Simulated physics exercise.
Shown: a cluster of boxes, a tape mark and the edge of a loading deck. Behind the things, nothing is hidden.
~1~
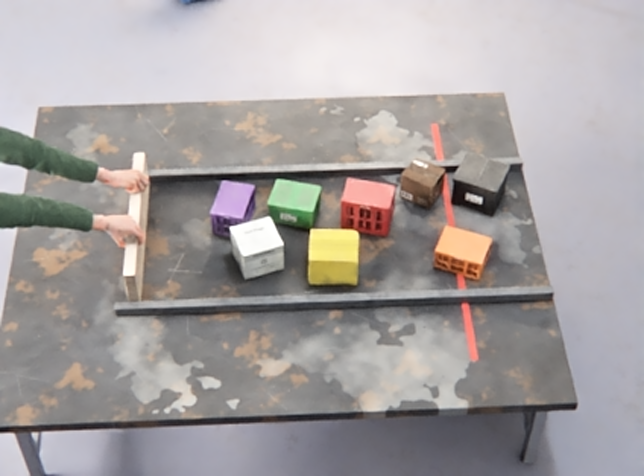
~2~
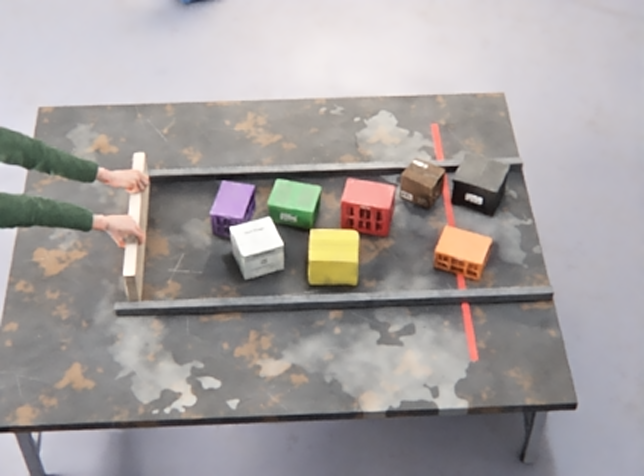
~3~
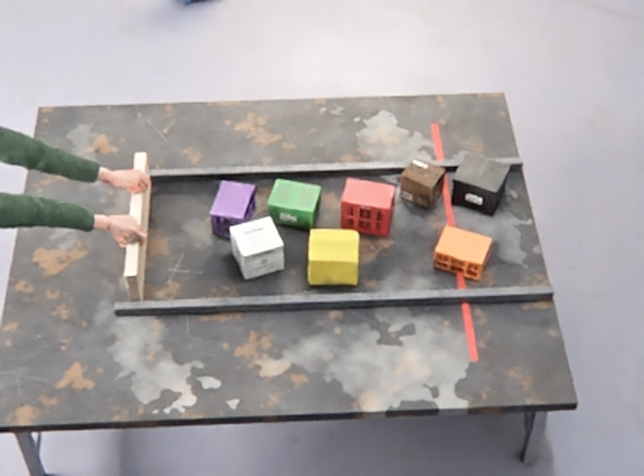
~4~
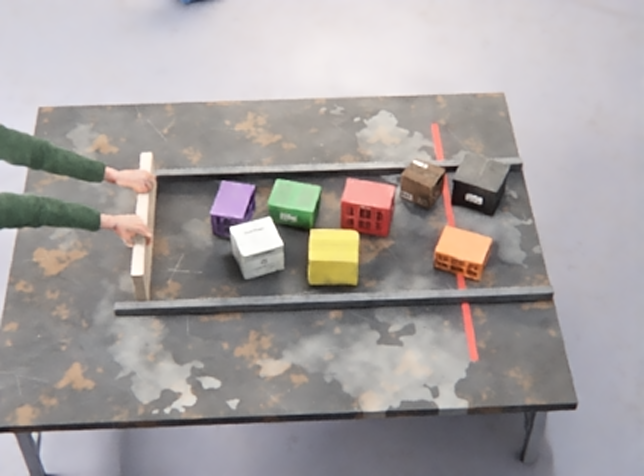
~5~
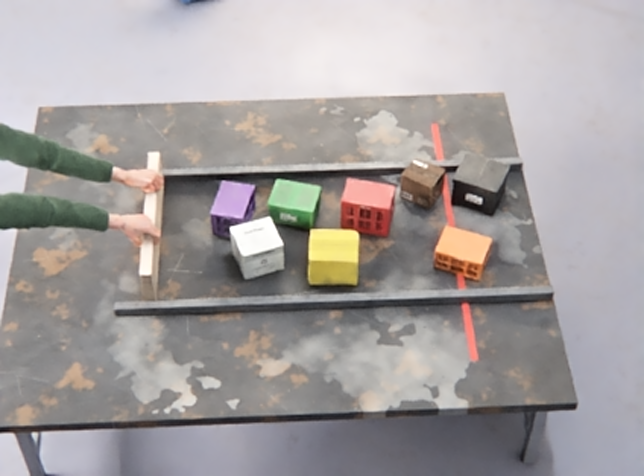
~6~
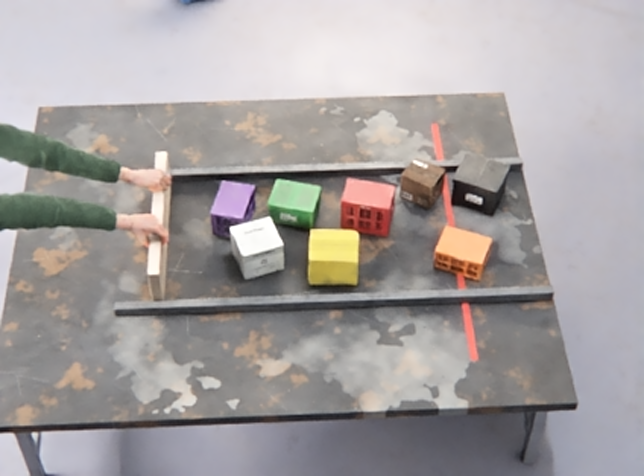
On a scuffed table with two rails and a strip of red tape, two hands in green sleeves slid a wooden plank slightly right toward eight colourful boxes, which stayed where they were.
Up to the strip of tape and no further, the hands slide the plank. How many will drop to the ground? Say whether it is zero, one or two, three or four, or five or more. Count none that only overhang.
It is three or four.
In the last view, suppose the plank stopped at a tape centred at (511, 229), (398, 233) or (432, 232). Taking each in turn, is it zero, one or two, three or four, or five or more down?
More than four; 1 or 2; 1 or 2.
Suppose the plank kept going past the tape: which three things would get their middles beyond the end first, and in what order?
Going earliest first, it would be the black tote, after it the orange crate, and finally the brown parcel.
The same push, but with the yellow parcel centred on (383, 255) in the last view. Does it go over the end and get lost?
Lab note: From that start it stays aboard.
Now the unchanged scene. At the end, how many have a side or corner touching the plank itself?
The number is 2.
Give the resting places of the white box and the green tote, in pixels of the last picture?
The white box stops around (480, 246); the green tote around (503, 192).
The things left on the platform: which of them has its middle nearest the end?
Nearest at the end: The yellow parcel.
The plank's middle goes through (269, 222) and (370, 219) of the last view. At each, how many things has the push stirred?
That gives 5 for the first and 8 for the second.
Early on, none off yet; black tote at rest near (480, 184); orange crate at rest near (463, 253); brown parcel at rest near (423, 183).
Finally, the number that fall off is three or four; lost, red crate, brown parcel, orange crate and black tote.
